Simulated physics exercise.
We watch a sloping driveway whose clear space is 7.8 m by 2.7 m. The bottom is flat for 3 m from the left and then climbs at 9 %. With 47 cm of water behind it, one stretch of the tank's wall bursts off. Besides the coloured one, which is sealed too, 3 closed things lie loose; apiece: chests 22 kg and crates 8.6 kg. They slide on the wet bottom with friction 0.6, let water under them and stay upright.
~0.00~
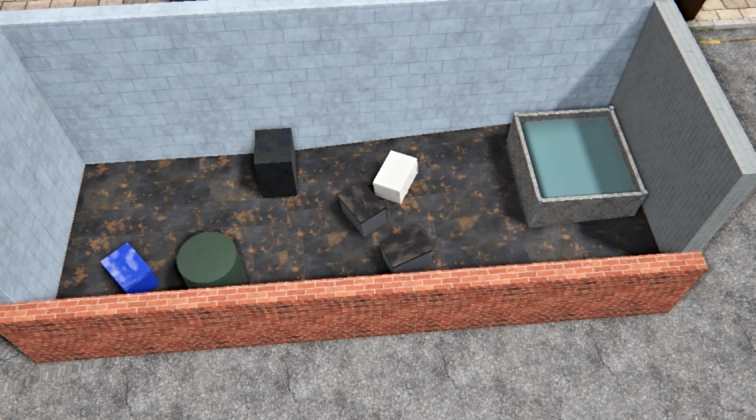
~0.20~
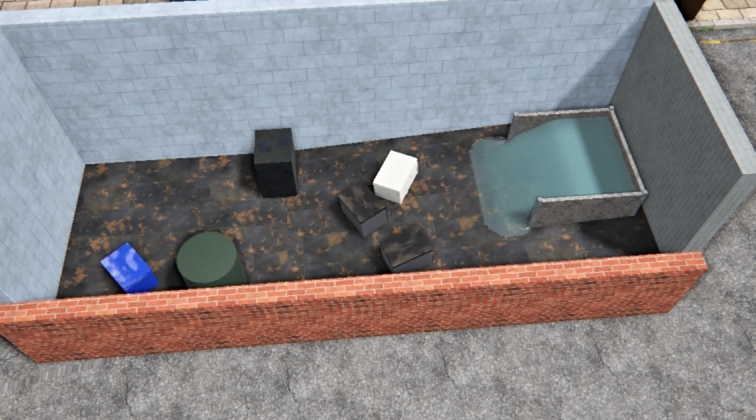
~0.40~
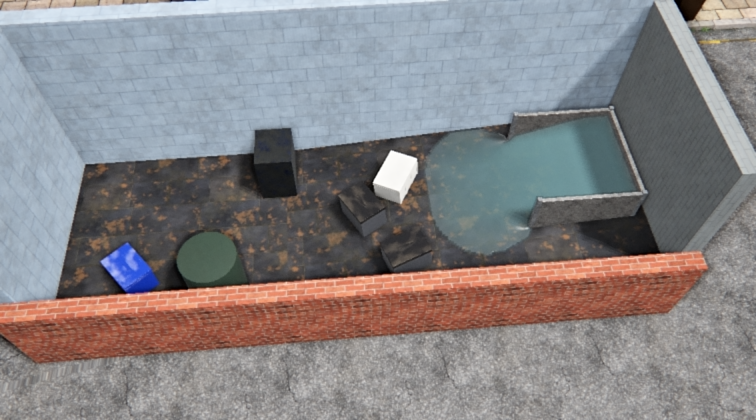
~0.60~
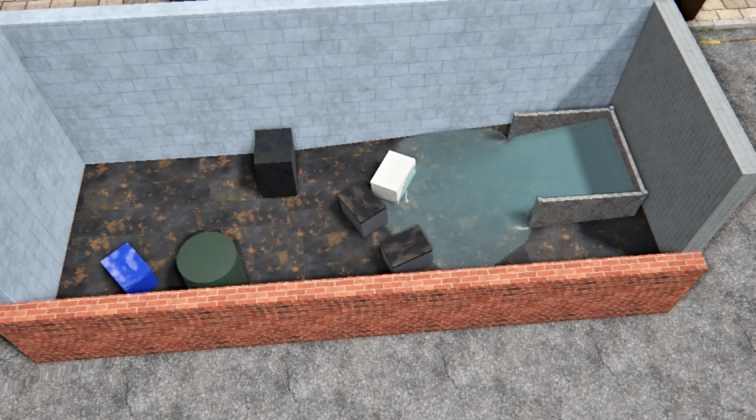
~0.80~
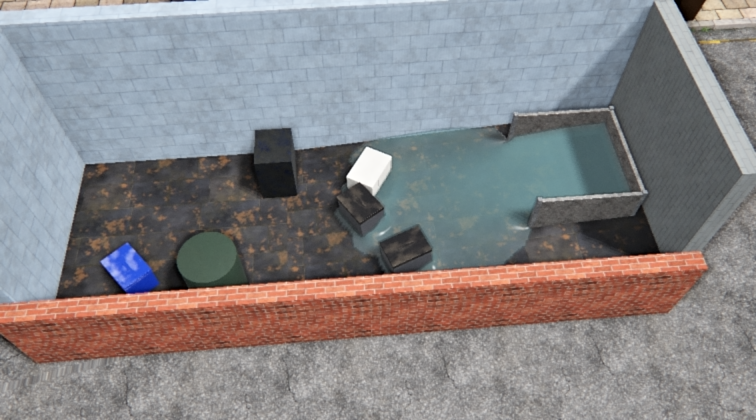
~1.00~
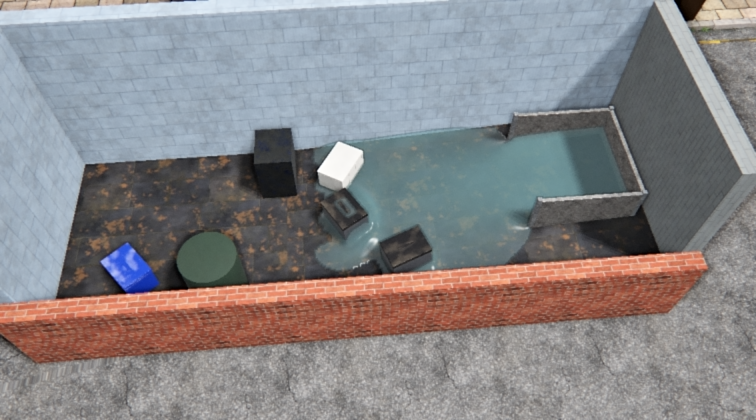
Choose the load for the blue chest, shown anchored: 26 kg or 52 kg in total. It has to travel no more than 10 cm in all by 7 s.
Verdict: Only the higher weight holds it.
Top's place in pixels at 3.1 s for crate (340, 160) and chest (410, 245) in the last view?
Near (308, 146) and (294, 256).
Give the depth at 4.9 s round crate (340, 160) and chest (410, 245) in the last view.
Roughly 6 and 10 cm.
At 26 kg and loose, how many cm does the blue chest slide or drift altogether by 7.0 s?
Some 120 cm in all.
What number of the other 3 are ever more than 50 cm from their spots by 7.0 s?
That makes 3.
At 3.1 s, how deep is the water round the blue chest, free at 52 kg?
About 7 cm.
After 1.4 s the blue chest would be 0 cm from its start with 26 kg and 0 cm from its start with 52 kg; 0 cm of water round it then.
After 3.1 s the blue chest would be 31 cm from its start with 26 kg and 4 cm from its start with 52 kg; 7 cm of water round it then.
After 4.9 s the blue chest would be 3 cm from its start with 26 kg and 4 cm from its start with 52 kg; 11 cm of water round it then.
After 7.0 s the blue chest would be 18 cm from its start with 26 kg and 4 cm from its start with 52 kg; 9 cm of water round it then.
